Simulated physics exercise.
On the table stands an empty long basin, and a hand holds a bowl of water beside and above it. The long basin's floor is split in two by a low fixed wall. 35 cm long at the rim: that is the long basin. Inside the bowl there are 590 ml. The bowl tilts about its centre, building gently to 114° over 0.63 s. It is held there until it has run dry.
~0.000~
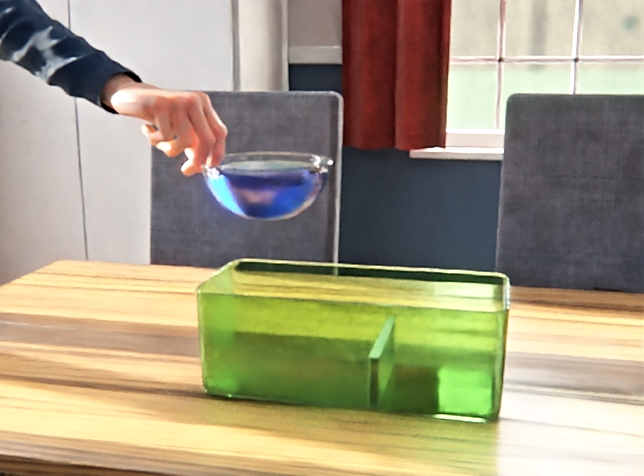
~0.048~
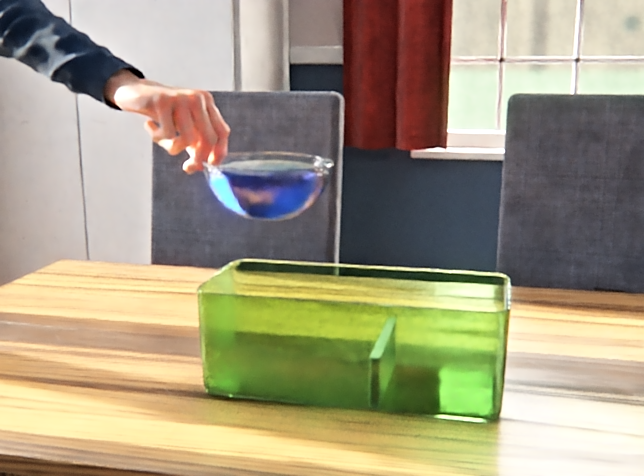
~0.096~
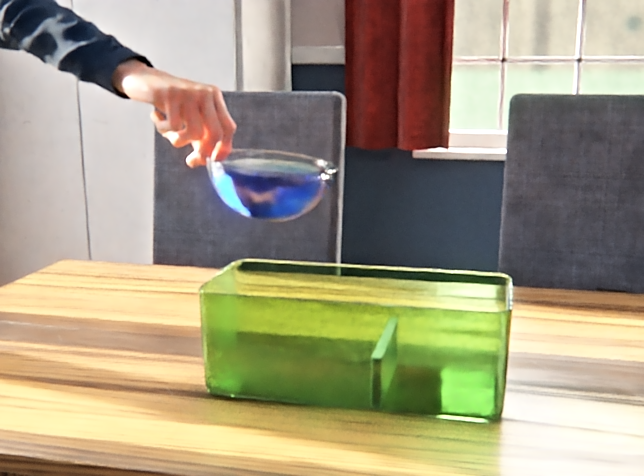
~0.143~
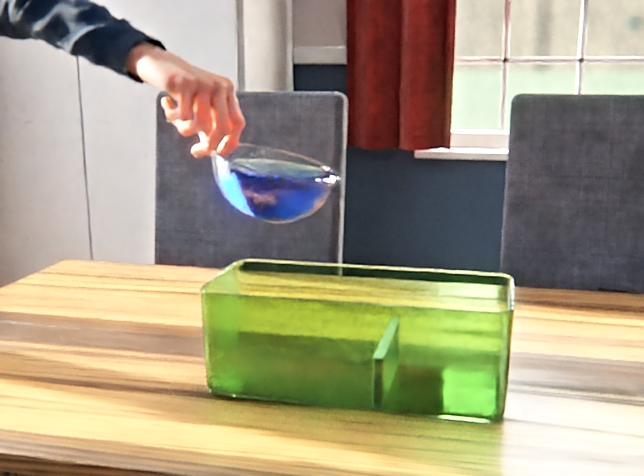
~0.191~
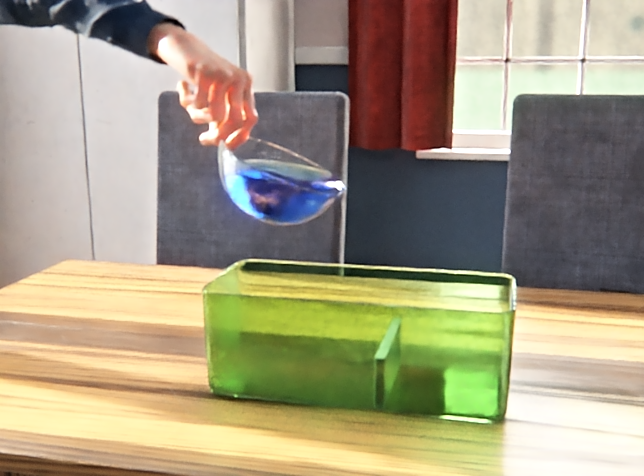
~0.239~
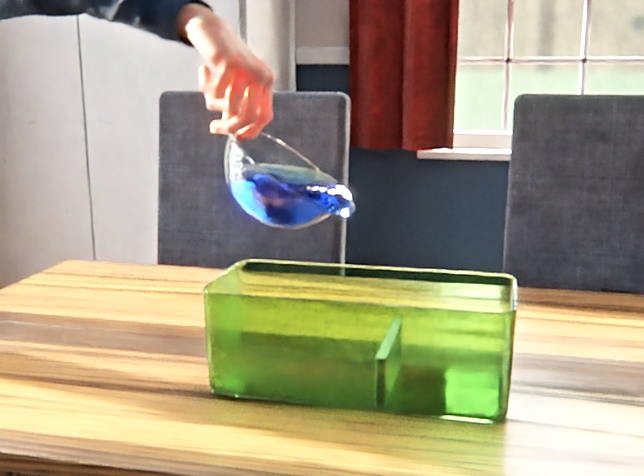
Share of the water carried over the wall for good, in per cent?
Near 18 per cent.
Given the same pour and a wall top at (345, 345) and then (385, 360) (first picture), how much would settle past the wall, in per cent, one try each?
75 then 30 %.
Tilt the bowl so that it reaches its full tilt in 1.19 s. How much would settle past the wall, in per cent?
40 per cent.
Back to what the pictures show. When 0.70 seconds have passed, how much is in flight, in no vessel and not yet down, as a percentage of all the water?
Close to 5 %.
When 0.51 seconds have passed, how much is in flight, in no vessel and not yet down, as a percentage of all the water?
Estimate: About 14 % of all of it.
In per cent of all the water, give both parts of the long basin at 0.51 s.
Near 66 on the left, 16 on the right.
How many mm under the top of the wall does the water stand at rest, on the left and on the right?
Roughly 46 mm on the left side and roughly 56 mm on the right.
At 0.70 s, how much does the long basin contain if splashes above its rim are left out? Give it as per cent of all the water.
I'd put it at roughly 94 per cent.
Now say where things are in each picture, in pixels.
In the first picture, it leans 0°; its right rim is at (330, 165); the water meets the walls at (211, 167) and (328, 171); the long basin's rim runs from (215, 276) to (508, 294); the wall's top is at (384, 337).
In the second picture, it leans 2°; its right rim is at (331, 167); the water meets the walls at (213, 166) and (329, 172).
In the third picture, it leans 6°; its right rim is at (335, 172); the water meets the walls at (217, 164) and (332, 175).
In the fourth picture, it leans 14°; its right rim is at (338, 181); the water meets the walls at (222, 163) and (336, 178).
In the fifth picture, it leans 24°; its right rim is at (340, 193); the water meets the walls at (228, 163) and (336, 185); 3 per cent is over the edge.
In the sixth picture, it leans 36°; its right rim is at (338, 207); the water meets the walls at (235, 168) and (330, 189); 12 per cent is over the edge.
By 0.51 s the tilt is 103° and 2 per cent is still to pour, 66 is left of the wall and 17 right of it.
By 0.70 s the tilt is 114° and 0 per cent is still to pour, 78 is left of the wall and 17 right of it.
By 0.91 s the tilt is 114° and 0 per cent is still to pour, 78 is left of the wall and 18 right of it.
By 1.13 s the tilt is 114° and 0 per cent is still to pour, 78 is left of the wall and 18 right of it.
At rest 78 per cent lies left of the wall, 18 right of it and 5 outside.
